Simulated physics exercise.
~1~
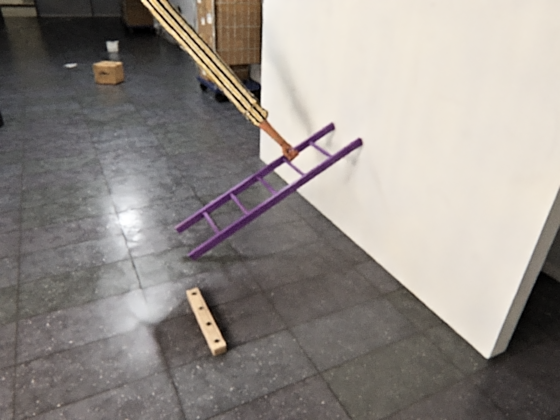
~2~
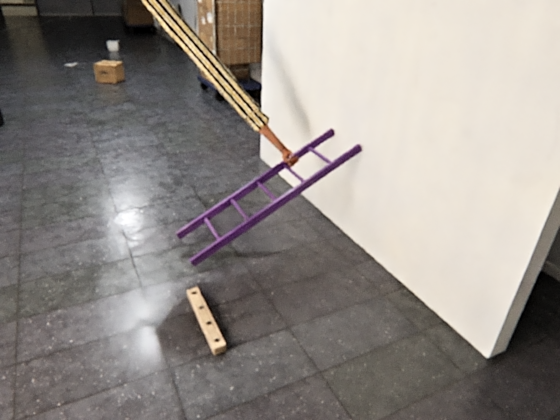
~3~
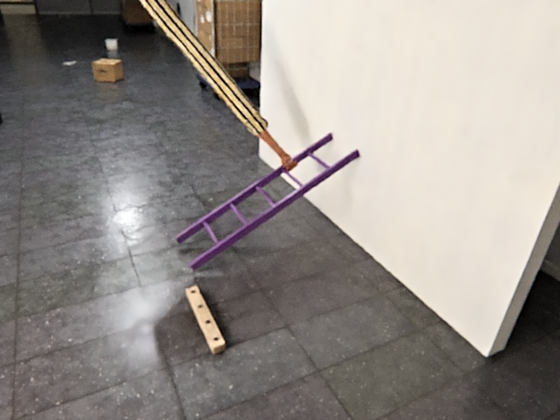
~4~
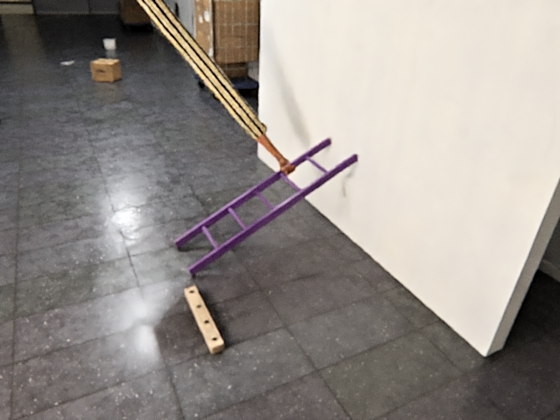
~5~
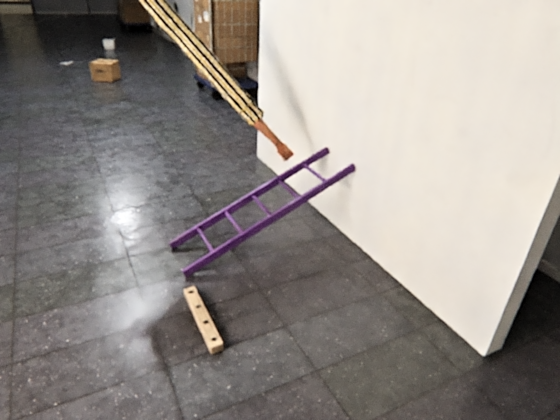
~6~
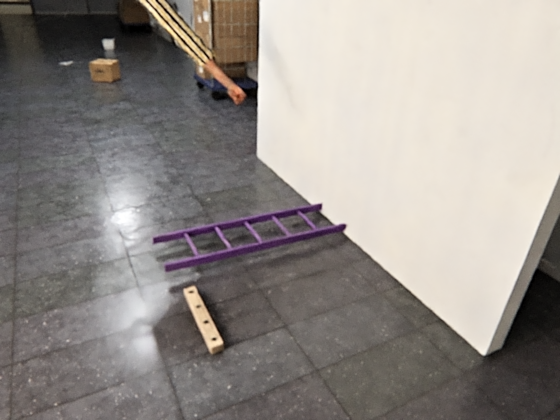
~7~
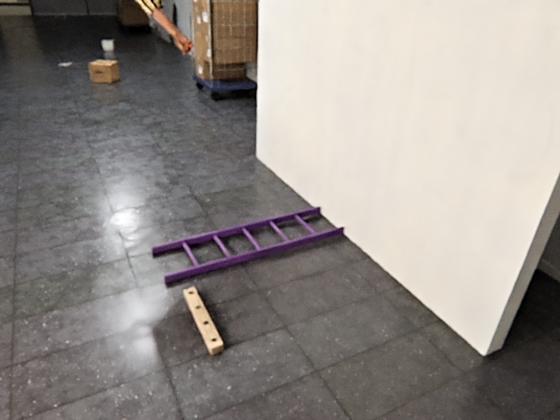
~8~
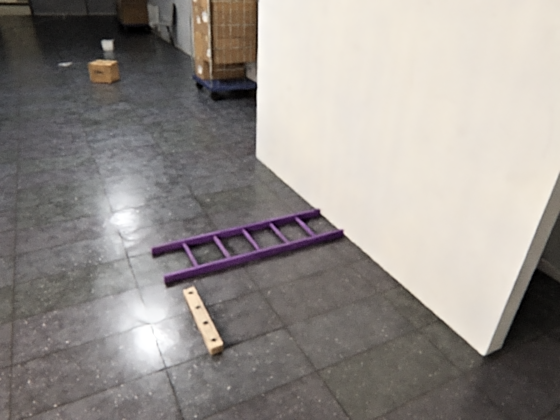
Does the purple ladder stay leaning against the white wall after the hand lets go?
No, the purple ladder slips down the wall and ends up lying on the floor.
